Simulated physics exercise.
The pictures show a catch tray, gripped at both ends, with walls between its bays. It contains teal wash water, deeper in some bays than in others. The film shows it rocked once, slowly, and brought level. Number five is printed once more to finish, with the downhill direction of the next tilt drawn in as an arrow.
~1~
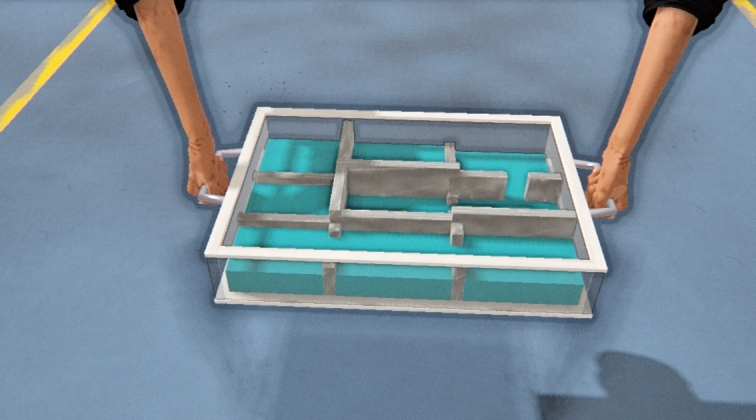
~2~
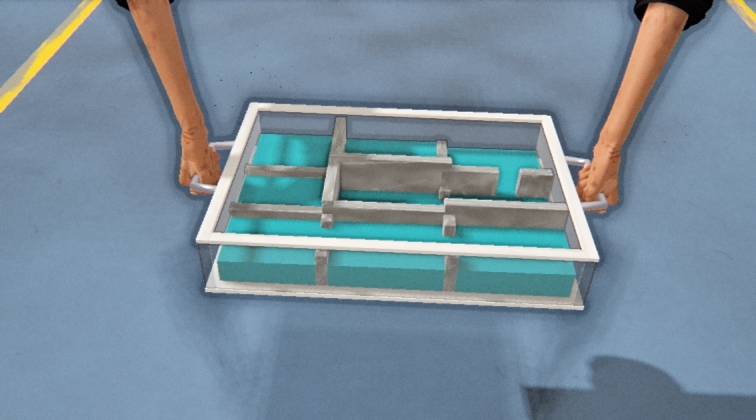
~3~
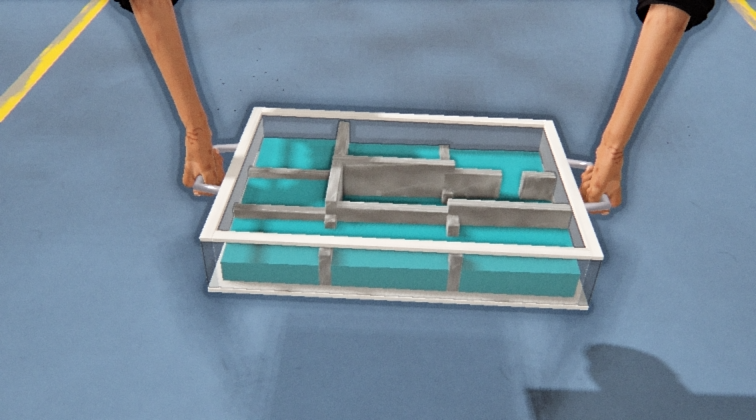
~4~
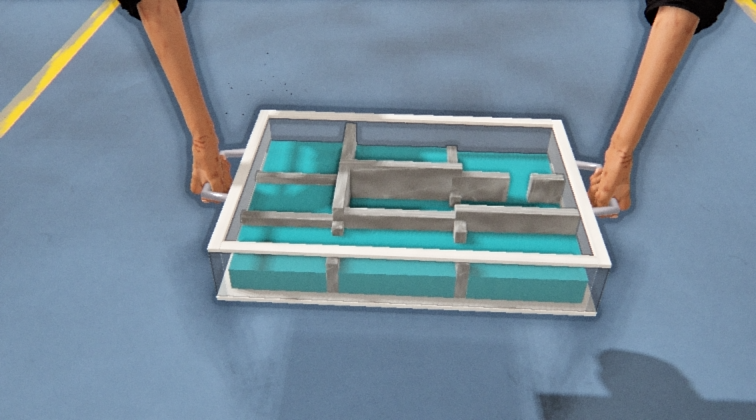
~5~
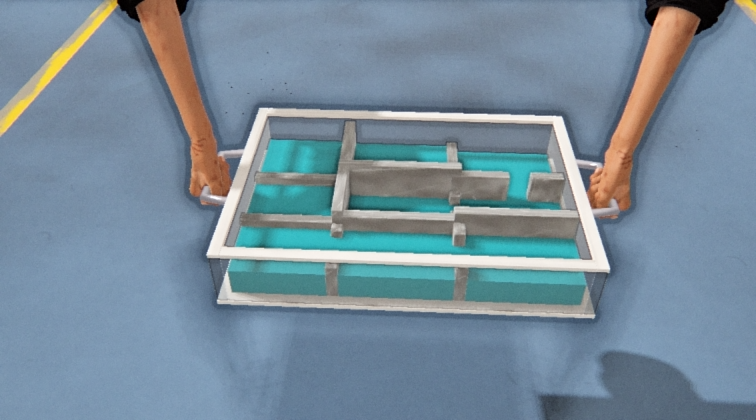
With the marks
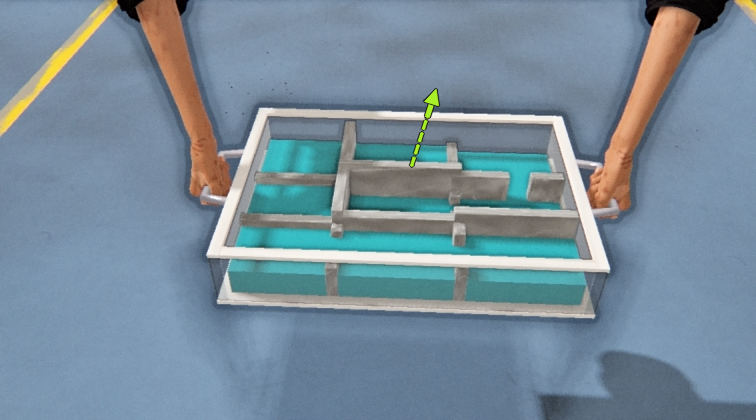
A clear-sided tray of teal liquid, divided by grey walls and gripped by a hand at each end, starts level on a blue floor. The hands tip it slightly down toward the back, then ease it level again, and the liquid shifts only a little, crossing no walls.
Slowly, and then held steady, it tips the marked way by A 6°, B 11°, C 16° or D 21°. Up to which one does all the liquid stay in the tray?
D.
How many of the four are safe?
All of them.
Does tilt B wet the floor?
No, not at all.
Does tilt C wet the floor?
No, that is safe.
The arrow ends at (434, 94).
If A is chosen, nothing spills; the front right bay holds the most.
If B is chosen, nothing spills; the front right bay holds the most.
If C is chosen, nothing spills; the back right bay holds the most.
If D is chosen, nothing spills; the back right bay holds the most.
